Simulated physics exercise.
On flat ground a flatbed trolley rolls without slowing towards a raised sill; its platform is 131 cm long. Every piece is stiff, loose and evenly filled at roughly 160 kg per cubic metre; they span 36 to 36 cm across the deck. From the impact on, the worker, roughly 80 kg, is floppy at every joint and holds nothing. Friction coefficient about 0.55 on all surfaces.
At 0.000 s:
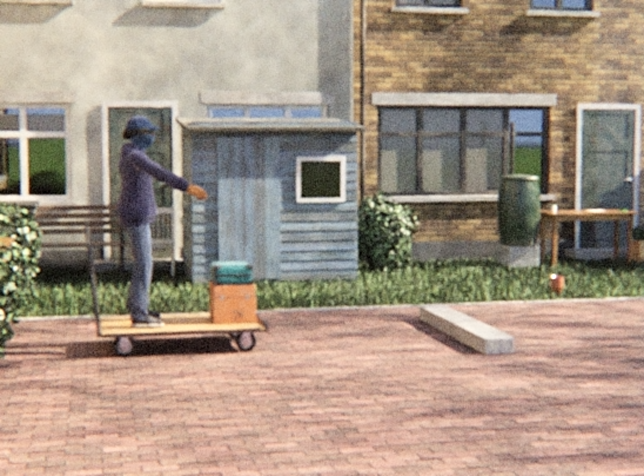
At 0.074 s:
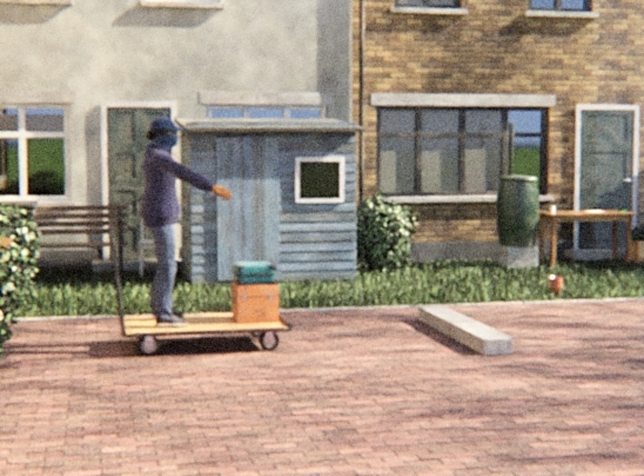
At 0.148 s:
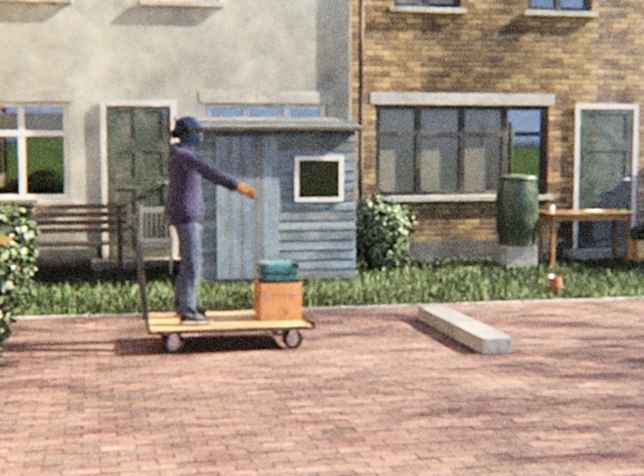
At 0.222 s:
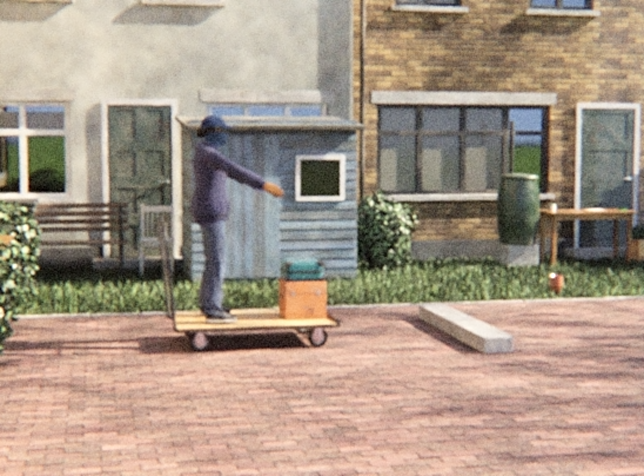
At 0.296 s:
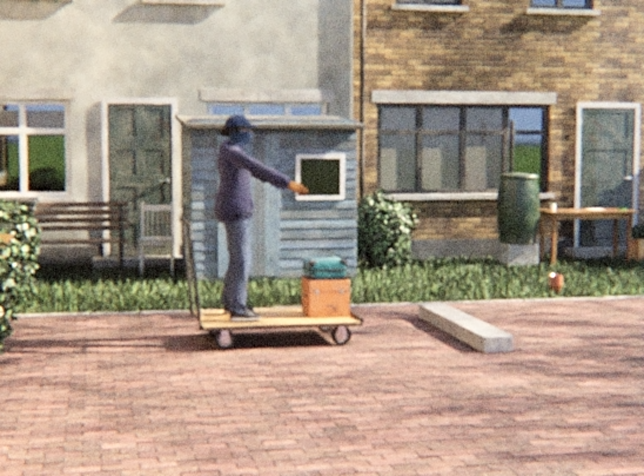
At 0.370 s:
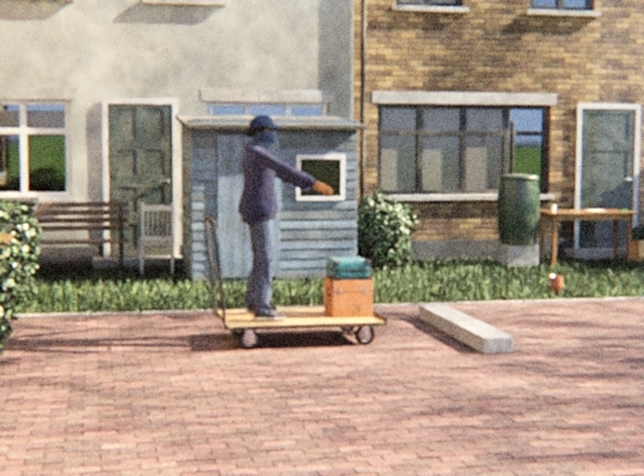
The footage shows a flatbed trolley rolling steadily from left to right across brick paving, carrying a standing worker with one arm extended forward and a teal suitcase on an orange toolbox, passing in front of a blue-grey shed.
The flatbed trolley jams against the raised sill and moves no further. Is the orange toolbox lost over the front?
In the end the orange toolbox comes off.
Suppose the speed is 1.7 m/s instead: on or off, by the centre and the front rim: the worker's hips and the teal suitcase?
In that case hips on, teal off.
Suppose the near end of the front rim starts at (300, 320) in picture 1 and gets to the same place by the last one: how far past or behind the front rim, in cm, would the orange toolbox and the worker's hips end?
Then orange 20 behind, hips 30 behind.
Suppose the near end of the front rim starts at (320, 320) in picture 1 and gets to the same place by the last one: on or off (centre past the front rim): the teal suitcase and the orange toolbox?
Then teal off, orange on.
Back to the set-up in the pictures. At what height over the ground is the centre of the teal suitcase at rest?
Some 10 cm up.
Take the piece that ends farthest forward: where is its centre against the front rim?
About 140 cm past the rim.
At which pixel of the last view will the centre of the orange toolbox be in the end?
Near (503, 310).
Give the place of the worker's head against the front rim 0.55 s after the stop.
About 70 cm past the rim.
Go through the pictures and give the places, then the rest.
Orange toolbox (232, 302), teal suitcase (231, 273), rim corner (266, 327); 0 cm covered, 178 to go, in the first frame.
Orange toolbox (255, 301), teal suitcase (254, 273), rim corner (290, 327); 20 cm covered, 158 to go, in the second frame.
Orange toolbox (278, 299), teal suitcase (277, 271), rim corner (313, 325); 41 cm covered, 137 to go, in the third frame.
Orange toolbox (302, 298), teal suitcase (301, 270), rim corner (338, 323); 61 cm covered, 117 to go, in the fourth frame.
Orange toolbox (325, 296), teal suitcase (325, 268), rim corner (362, 321); 82 cm covered, 97 to go, in the fifth frame.
Orange toolbox (348, 296), teal suitcase (348, 268), rim corner (386, 321); 102 cm covered, 76 to go. Speed about 2.8 m/s, in the sixth frame.
Impact comes at 0.65 s.
After 1.20 s the orange toolbox is 7 cm past the rim, tilted 90°, near (466, 288) in the last picture's view.
After 1.65 s the orange toolbox is 38 cm past the rim, tilted 160°, near (498, 308) in the last picture's view.
When all is still (4.1 s), past the rim, teal suitcase, orange toolbox and the worker's hips; nothing is left behind it.
